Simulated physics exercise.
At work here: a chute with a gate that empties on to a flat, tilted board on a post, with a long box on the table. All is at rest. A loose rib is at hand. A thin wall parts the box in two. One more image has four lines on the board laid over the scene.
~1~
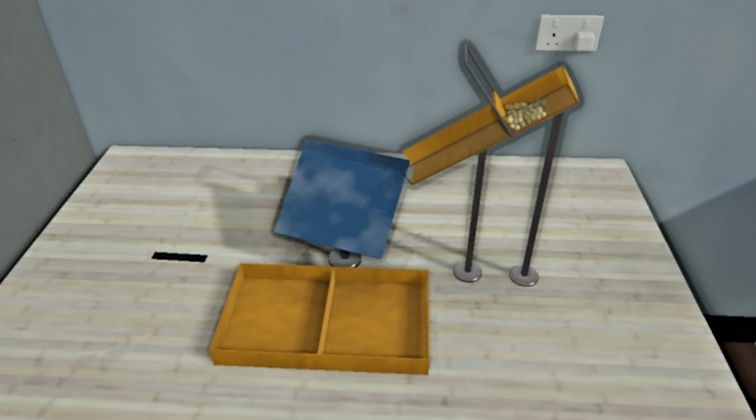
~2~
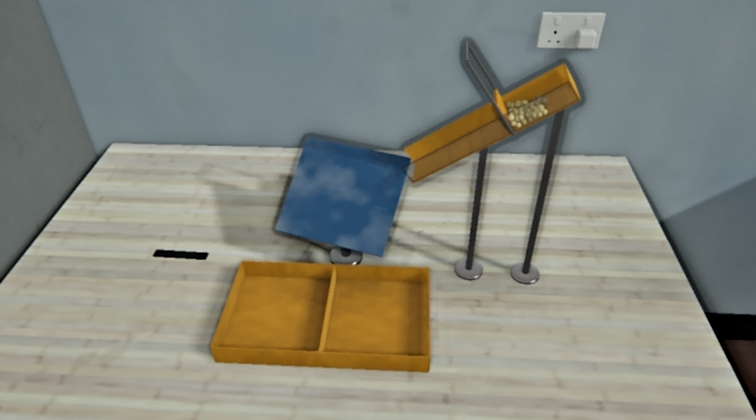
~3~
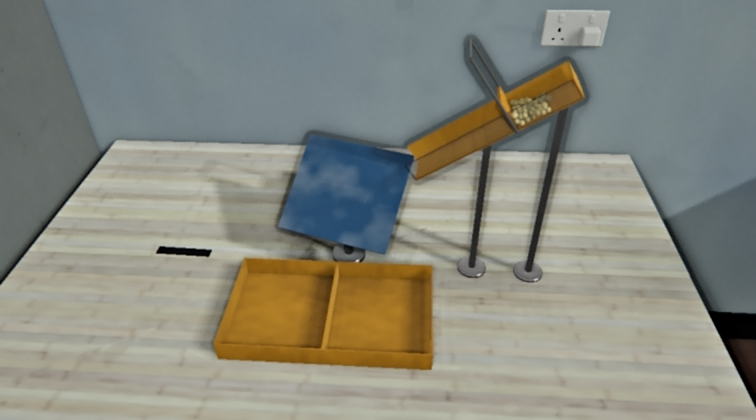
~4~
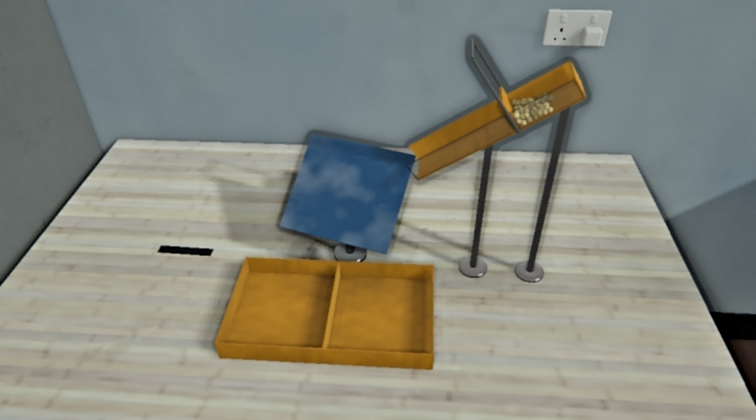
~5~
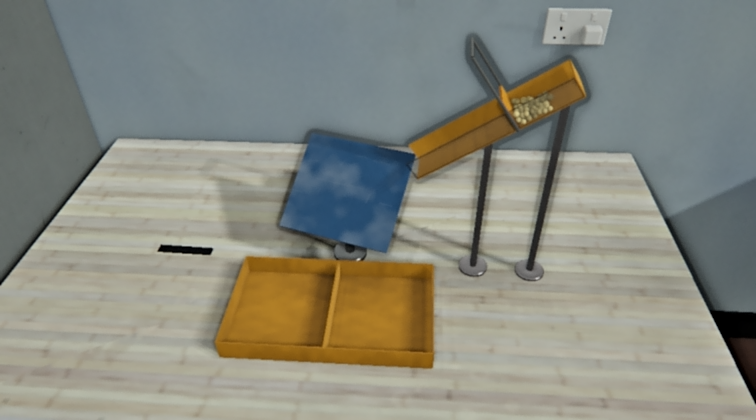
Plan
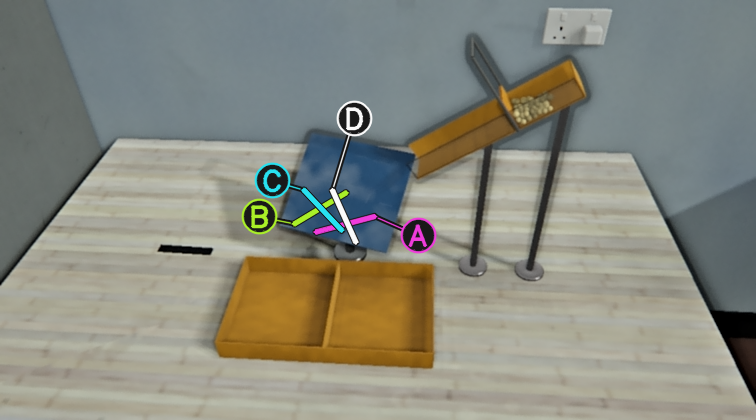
A pale wooden table stands against a blue-grey wall with a white socket, seen from the front and above. A shallow orange box with two compartments sits near the front, behind it a tilted blue board on a post, and at right a sloping orange chute on two dark posts holds small pale beans behind a gate. Nothing on the table moves; only the view shifts very slightly.
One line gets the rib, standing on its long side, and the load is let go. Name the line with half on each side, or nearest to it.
Line C does it best.
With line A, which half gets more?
More lands on the left.
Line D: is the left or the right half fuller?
The right half.
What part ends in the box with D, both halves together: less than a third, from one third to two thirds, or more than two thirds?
More than two thirds.
On the marked copy, line A from (374, 216) to (316, 231); line B from (346, 192) to (294, 223); line C from (304, 190) to (341, 230); line D from (332, 190) to (355, 242).
If A is chosen, of what is caught, almost all in the left half, about a tenth in the right.
If B is chosen, of what is caught, almost all in the left half, about a tenth in the right.
If C is chosen, of what is caught, roughly a third in the left half, roughly two thirds in the right.
If D is chosen, of what is caught, about a tenth in the left half, almost all in the right.
